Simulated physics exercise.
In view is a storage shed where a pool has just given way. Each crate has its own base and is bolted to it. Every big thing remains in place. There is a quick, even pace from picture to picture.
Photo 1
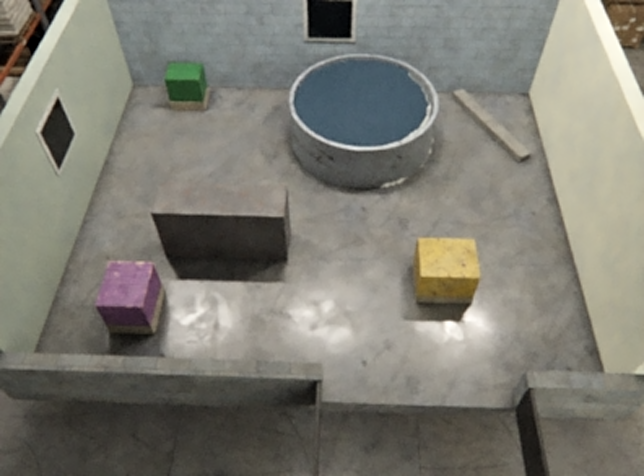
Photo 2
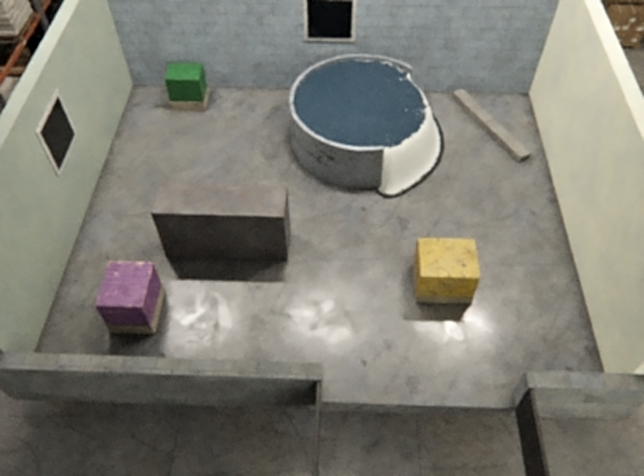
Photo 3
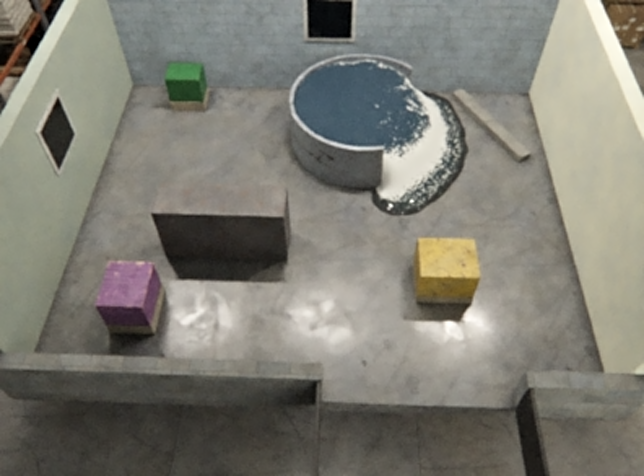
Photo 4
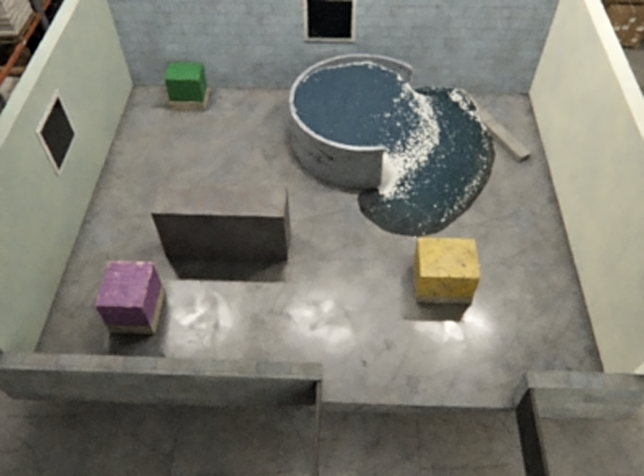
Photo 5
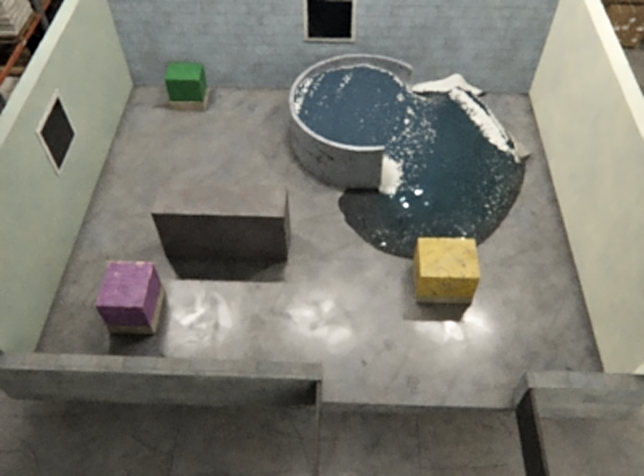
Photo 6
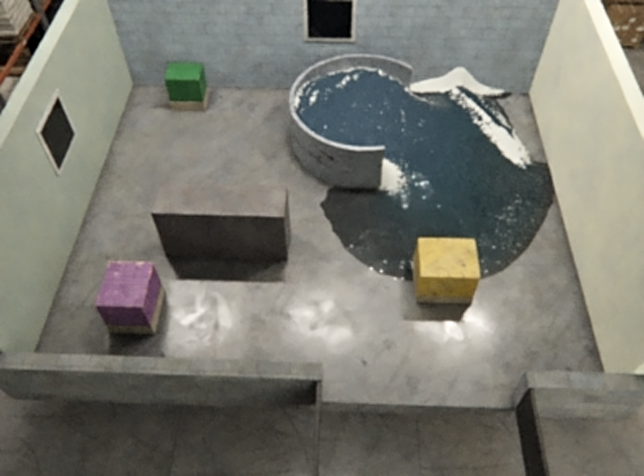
A round grey pool of blue water stands near the back wall of a concrete-floored storage shed, seen from high above. A green block sits back left, a purple one front left beside a dark grey block, a yellow one right, and a pale plank behind it. The pool's right side opens and foaming water pours out, spreading across the floor around the plank and yellow block.
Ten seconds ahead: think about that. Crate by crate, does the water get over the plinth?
In the end the yellow crate is affected by the water; the green crate is unaffected by the water; the purple crate is unaffected by the water.
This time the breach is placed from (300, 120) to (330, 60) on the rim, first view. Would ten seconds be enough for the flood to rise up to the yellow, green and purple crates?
Here goes: Yellow crate - hit; green crate - hit; purple crate - hit.
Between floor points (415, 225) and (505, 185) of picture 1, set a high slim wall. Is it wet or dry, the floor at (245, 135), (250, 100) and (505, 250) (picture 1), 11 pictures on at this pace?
Taking the three spots in order: Spared, spared, soaked.
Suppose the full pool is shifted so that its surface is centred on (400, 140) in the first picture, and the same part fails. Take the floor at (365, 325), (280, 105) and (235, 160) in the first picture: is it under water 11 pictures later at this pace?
First unwetted; next unwetted; last unwetted.
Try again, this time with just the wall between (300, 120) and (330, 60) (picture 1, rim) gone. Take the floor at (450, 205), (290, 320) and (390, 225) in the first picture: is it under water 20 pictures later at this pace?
Untouched, untouched, untouched.
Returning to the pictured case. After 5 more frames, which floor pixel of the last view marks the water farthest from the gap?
Around (597, 383).
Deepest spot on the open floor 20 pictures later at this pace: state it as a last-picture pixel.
Close to (597, 383), I'd say.
A moment on, water covers 30 % of the floor; the yellow crate water round its plinth, the green crate not reached, the purple crate not reached.
Next, water covers 35 % of the floor; the yellow crate water round its plinth, the green crate not reached, the purple crate not reached.
Then, water covers 50 % of the floor; the yellow crate water round its plinth, the green crate not reached, the purple crate not reached.
Later, water covers 75 % of the floor; the yellow crate water round its plinth, the green crate water round its plinth, the purple crate water round its plinth.
In the end, water covers 100 % of the floor; the yellow crate was topped, the green crate stayed above the water, the purple crate stayed above the water.
